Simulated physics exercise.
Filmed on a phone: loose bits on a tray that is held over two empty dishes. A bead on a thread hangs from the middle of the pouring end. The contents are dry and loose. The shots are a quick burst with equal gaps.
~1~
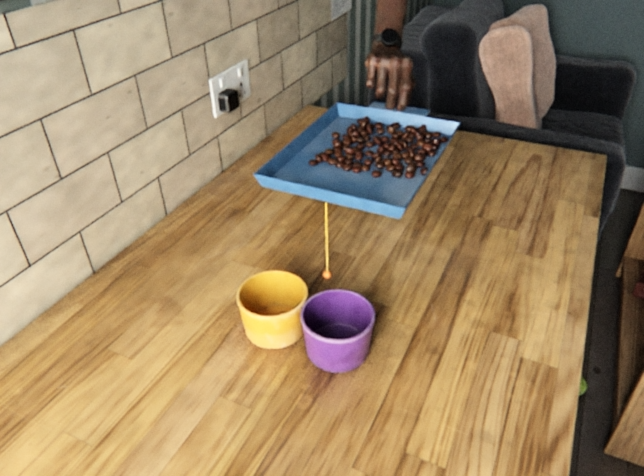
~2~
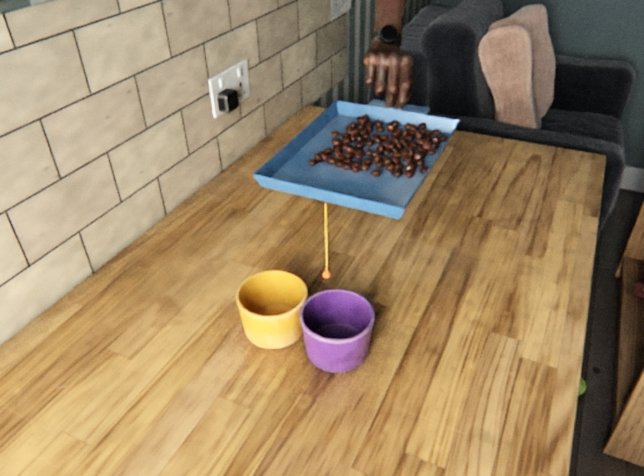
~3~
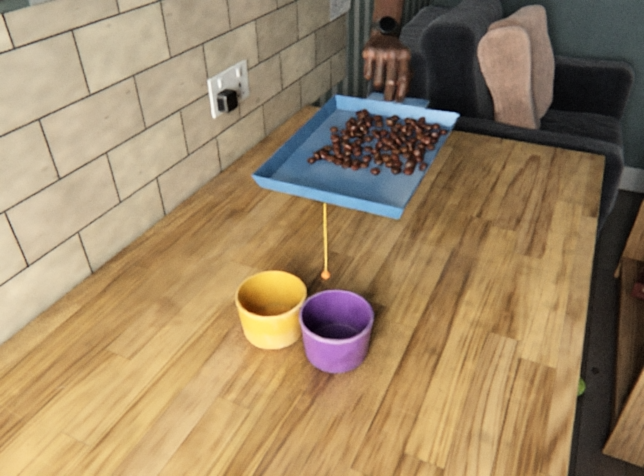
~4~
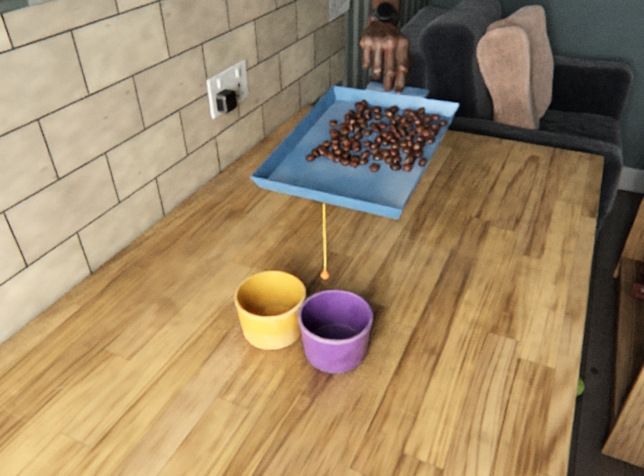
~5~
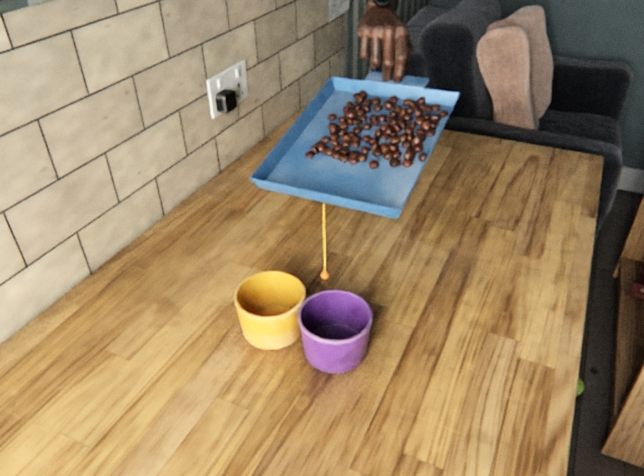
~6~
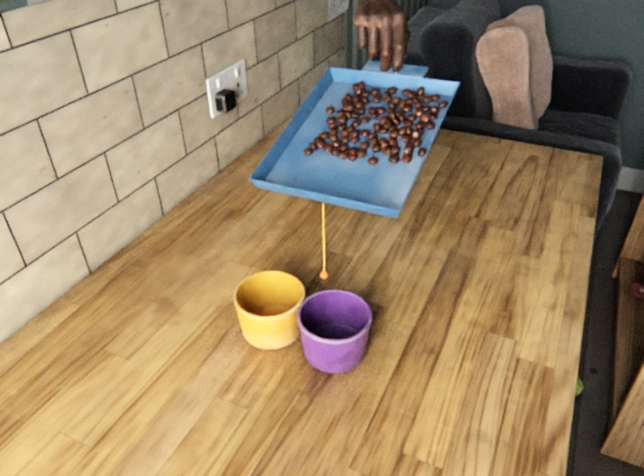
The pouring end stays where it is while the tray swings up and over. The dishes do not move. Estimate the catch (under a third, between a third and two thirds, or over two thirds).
Together they catch more than two thirds.
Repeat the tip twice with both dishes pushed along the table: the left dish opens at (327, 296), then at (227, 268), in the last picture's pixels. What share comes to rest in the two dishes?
The first gives 30 %, the second 50 %.
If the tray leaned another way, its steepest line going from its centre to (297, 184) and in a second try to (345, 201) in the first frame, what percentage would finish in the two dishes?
First some 60, then 70 per cent.
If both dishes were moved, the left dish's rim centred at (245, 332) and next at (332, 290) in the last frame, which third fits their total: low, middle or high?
The first try: Below one third. The second: Below one third.
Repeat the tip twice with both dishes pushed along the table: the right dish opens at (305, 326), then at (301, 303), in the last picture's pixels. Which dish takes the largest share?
The first try: The dish on the right. The second: The right-hand dish.
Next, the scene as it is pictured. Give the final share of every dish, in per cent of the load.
For the left dish some 50 %, for the right dish some 40 %.
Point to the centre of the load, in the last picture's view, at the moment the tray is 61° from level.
Close to (318, 194).
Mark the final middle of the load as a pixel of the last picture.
Near (292, 329).
Soon after the last picture, tray tipped steeply; most on the tray; a stray few in the right dish; a stray few in the left dish; a small part in the air.
A little later, tray tipped past a quarter turn; about a quarter on the tray; about a quarter in the right dish; about a third in the left dish; a small part outside both; about a quarter in the air.
Later still, tray tipped past a quarter turn; about half in the right dish; about half in the left dish; a small part outside both.
At rest, tray tipped past a quarter turn; about half in the right dish; about half in the left dish; a small part outside both.
